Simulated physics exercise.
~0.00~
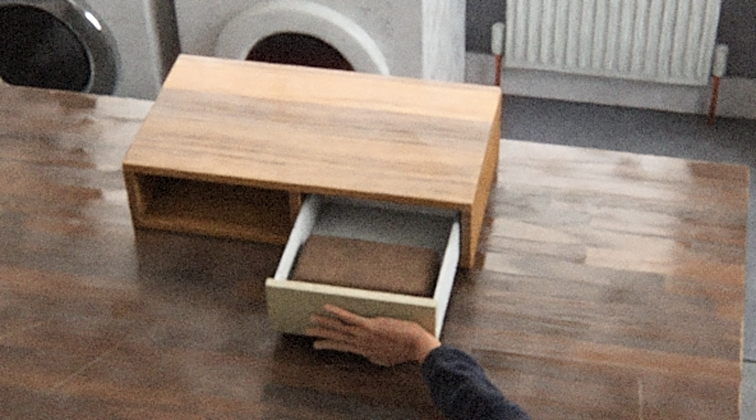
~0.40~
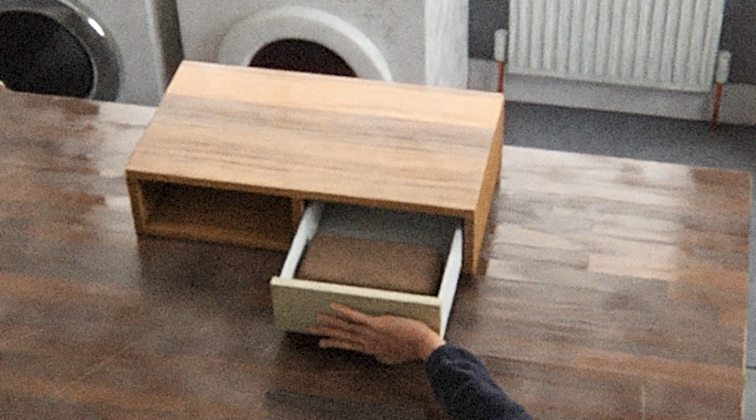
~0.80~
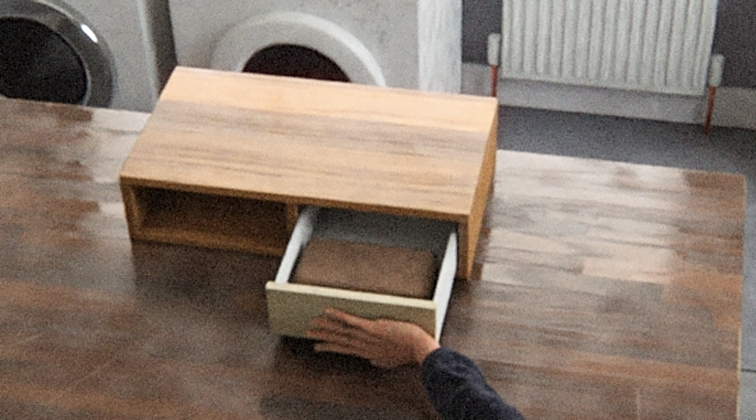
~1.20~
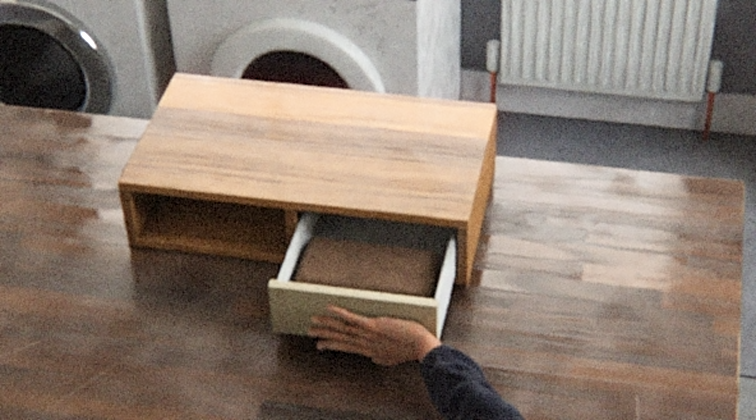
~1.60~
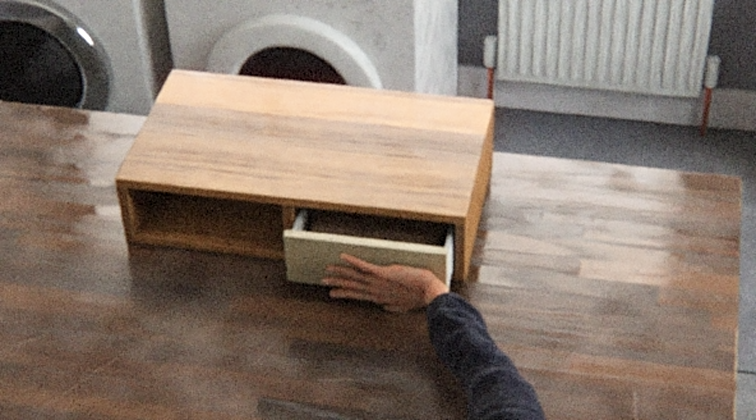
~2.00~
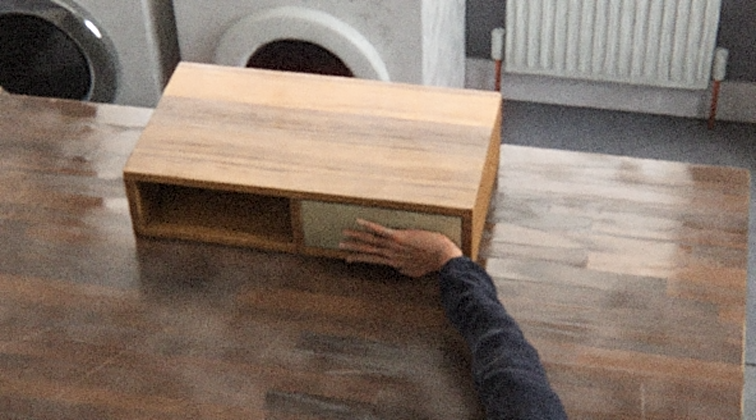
In the video, a hand rests against the front of an open drawer holding a brown loaf-like block, in a low wooden chest on a wooden surface. After a pause, the hand pushes the drawer inward until it closes fully, hiding the block inside.
